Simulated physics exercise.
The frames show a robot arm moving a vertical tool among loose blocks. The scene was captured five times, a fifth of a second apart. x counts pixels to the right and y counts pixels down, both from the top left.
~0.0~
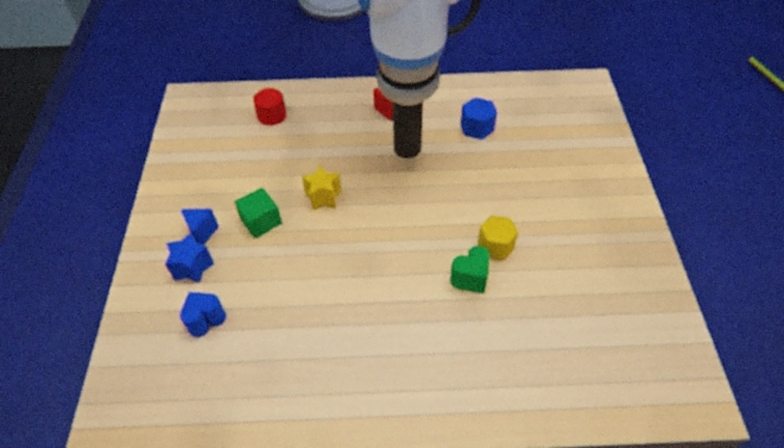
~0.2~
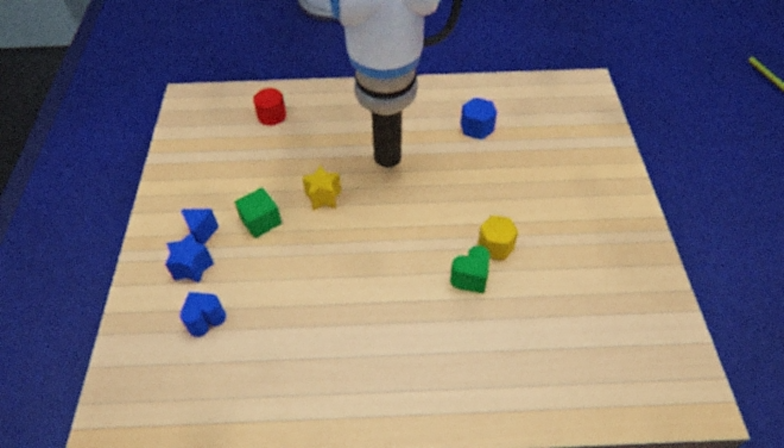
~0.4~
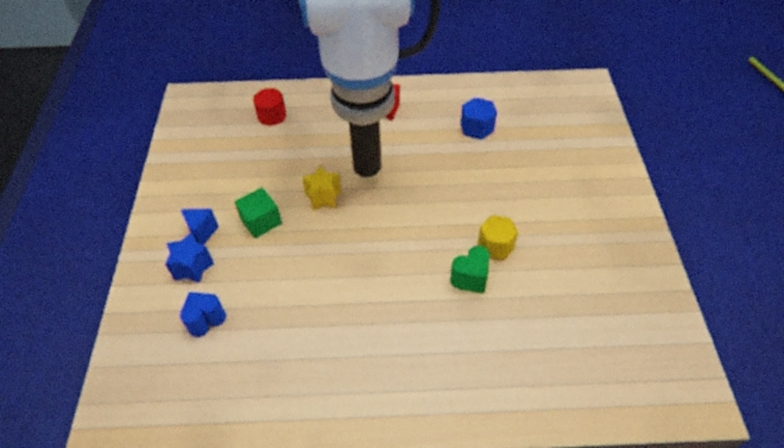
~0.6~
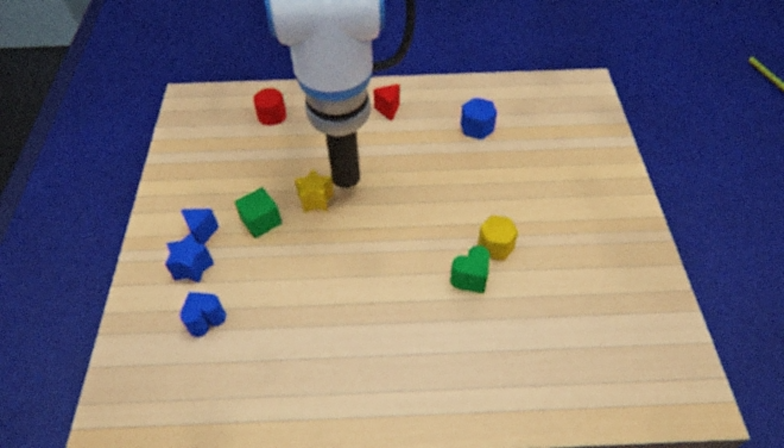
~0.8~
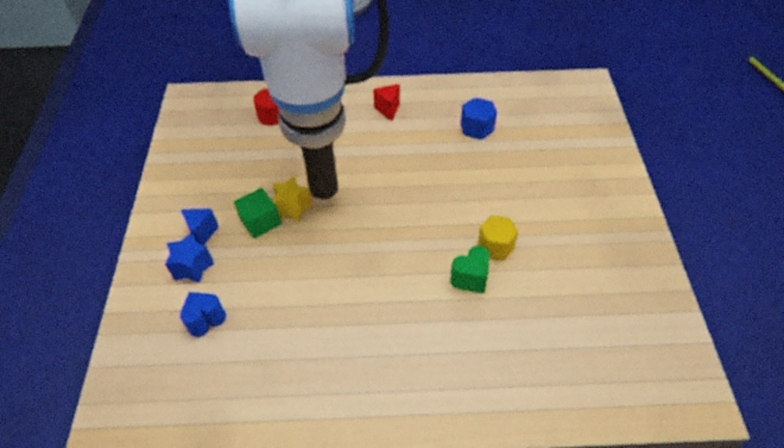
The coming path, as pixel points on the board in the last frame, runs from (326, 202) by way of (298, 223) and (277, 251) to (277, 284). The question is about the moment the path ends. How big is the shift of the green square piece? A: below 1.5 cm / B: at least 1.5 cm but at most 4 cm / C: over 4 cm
My answer is option C.
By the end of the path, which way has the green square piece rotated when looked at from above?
It makes a clockwise turn.
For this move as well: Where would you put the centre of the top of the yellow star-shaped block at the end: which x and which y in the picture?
I'd place it at (244, 223), taking the centre of its top.
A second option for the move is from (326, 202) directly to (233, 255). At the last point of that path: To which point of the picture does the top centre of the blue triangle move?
So, by the moment the path ends, you'll find the top centre of the blue triangle at (148, 209).
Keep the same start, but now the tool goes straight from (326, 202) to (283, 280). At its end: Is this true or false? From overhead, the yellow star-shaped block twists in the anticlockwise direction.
Verdict: False.
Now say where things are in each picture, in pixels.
Tip of the tool at (407, 149), middles of tops, blue triangle at (195, 216), blue heart block at (197, 305), green square piece at (256, 203), yellow star-shaped block at (321, 179), in the first frame.
Tool at (388, 158), nothing pushed, in the second frame.
Tool at (367, 167), nothing pushed, in the third frame.
Tool at (346, 177), yellow star-shaped block at (313, 182), in the fourth frame.
Tool at (324, 189), blue triangle at (195, 216), blue heart block at (197, 305), green square piece at (255, 204), yellow star-shaped block at (289, 190), in the fifth frame.
What follows on the original path. One third of the way, tool at (295, 211); blue triangle at (192, 216); green square piece at (223, 210), turned 35° clockwise; yellow star-shaped block at (259, 207), turned 20° clockwise.
Two thirds of the way, tool at (273, 239); blue triangle at (182, 213); green square piece at (212, 211), turned 55° clockwise; yellow star-shaped block at (244, 223), turned 60° clockwise.
At the end, tool at (273, 272); blue triangle at (182, 213); blue heart block unmoved; green square piece at (212, 211), turned 55° clockwise; yellow star-shaped block at (244, 223), turned 60° clockwise.
